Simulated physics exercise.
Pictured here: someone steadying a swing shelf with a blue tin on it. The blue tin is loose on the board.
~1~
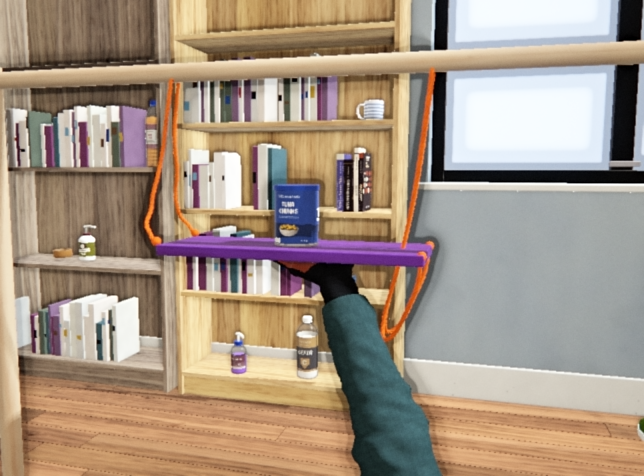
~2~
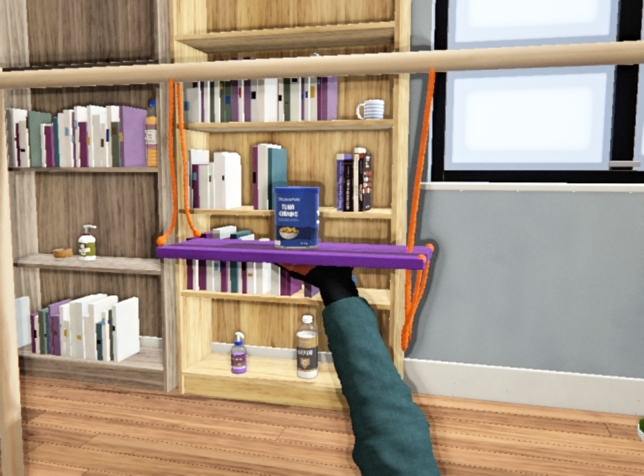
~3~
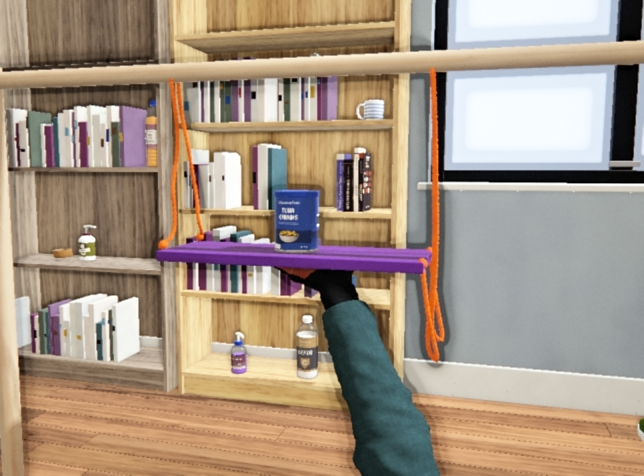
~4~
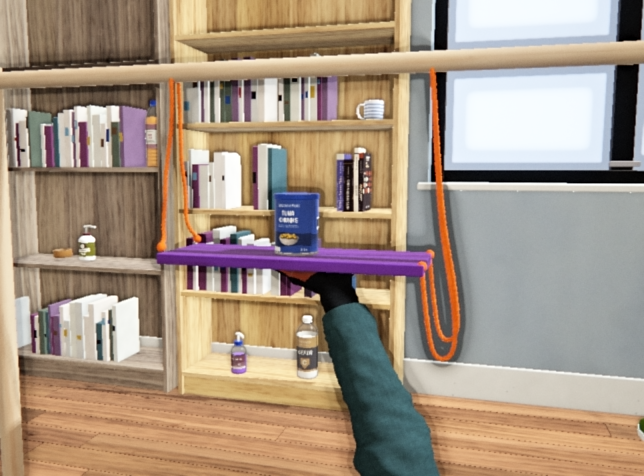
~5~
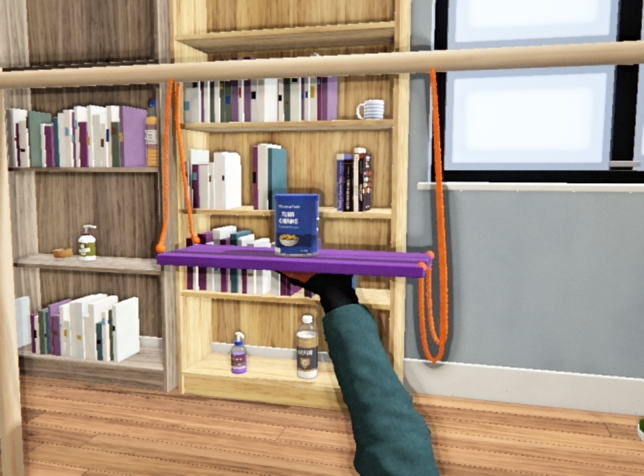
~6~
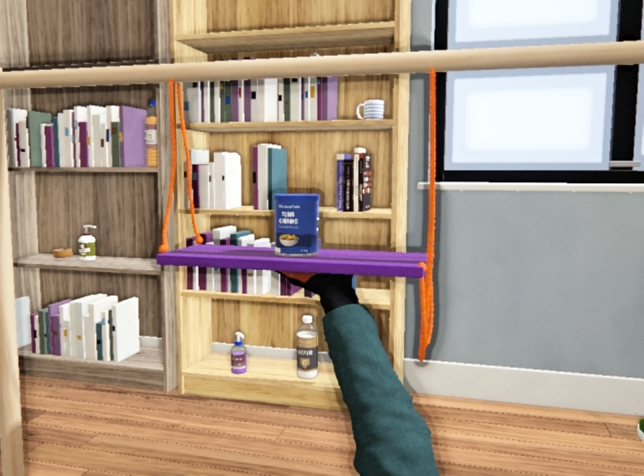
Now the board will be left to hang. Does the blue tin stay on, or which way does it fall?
It escapes at the right.
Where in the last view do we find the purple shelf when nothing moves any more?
Roughly at (206, 318).
Then, 0.60 s on from there, board tipped 44° down to the right; tin on the floor.
Then, 1.26 s on from there, board tipped 38° down to the right; tin on the floor.
In the end, board tipped 42° down to the right; tin on the floor. The blue tin goes off on the right.
